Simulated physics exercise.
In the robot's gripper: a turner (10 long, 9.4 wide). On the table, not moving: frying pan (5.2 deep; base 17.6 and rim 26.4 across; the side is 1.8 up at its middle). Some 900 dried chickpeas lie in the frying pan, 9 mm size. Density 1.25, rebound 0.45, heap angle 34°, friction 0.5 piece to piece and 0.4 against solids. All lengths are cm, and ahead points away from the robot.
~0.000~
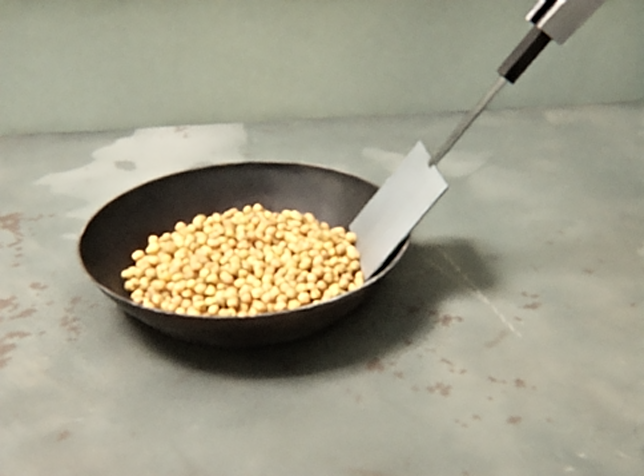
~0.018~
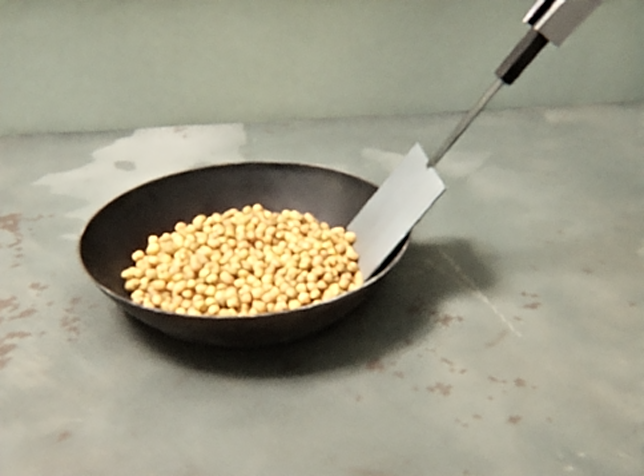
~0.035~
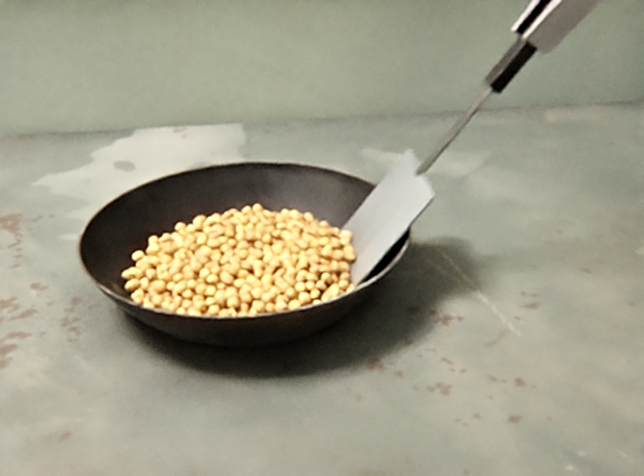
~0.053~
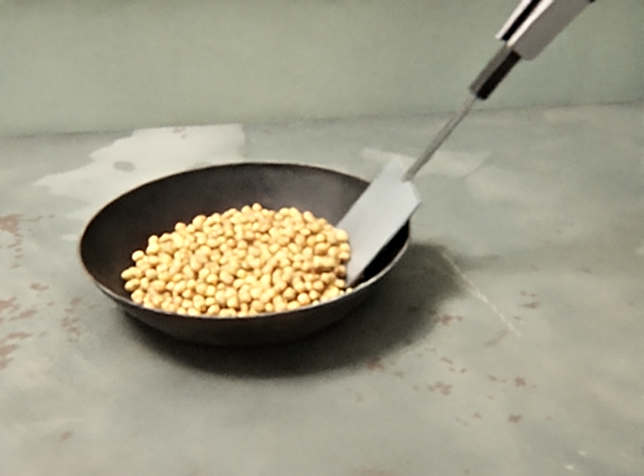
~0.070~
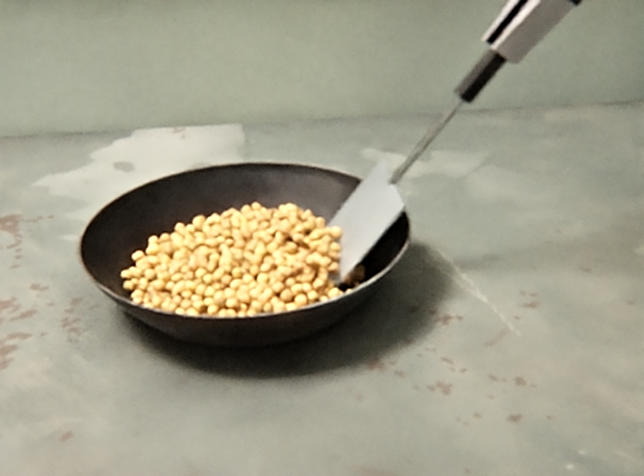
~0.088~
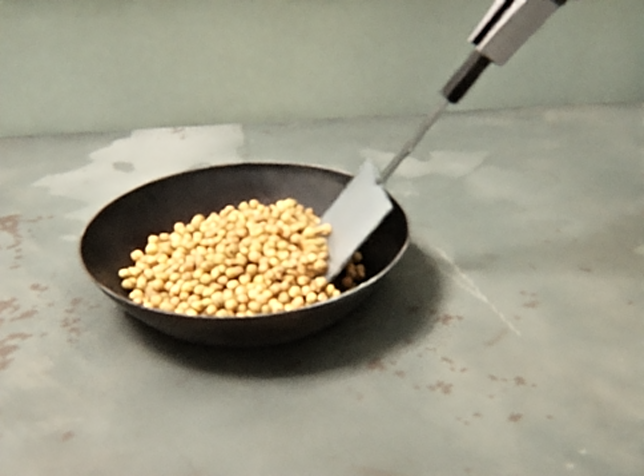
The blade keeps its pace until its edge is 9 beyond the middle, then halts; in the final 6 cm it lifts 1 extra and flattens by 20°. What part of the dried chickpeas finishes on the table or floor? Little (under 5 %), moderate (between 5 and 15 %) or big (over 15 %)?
Answer: Moderate; between 5 and 15 % of the dried chickpeas finish on the table or floor.
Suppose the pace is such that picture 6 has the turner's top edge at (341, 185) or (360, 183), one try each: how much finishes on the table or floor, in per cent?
Some 30 and 20 per cent.
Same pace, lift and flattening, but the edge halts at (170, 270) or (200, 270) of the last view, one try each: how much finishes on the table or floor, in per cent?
Some 0 and 0 per cent.
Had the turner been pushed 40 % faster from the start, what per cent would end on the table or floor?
It would be near 20 per cent.
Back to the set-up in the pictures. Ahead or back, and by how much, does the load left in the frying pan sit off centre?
Some 4.5 cm ahead.
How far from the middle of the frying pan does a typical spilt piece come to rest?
About 18 cm.
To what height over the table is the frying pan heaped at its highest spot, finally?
Roughly 7.0 cm.
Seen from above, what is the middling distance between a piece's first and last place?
About 4 cm.
After 0.17 s, sloping 52°, highest piece 5 above the table; 900 in the frying pan.
After 0.25 s, sloping 45°, highest piece 6 above the table; 900 in the frying pan.
After 0.49 s, sloping 32°, highest piece 7 above the table; 826 in the frying pan, 63 on the table or floor, 11 on the blade or in flight.
After 1.54 s, sloping 32°, highest piece 7 above the table; 826 in the frying pan, 74 on the table or floor.
In the end, 826 in the frying pan, 74 on the table or floor. That is 8 % on the table or floor.
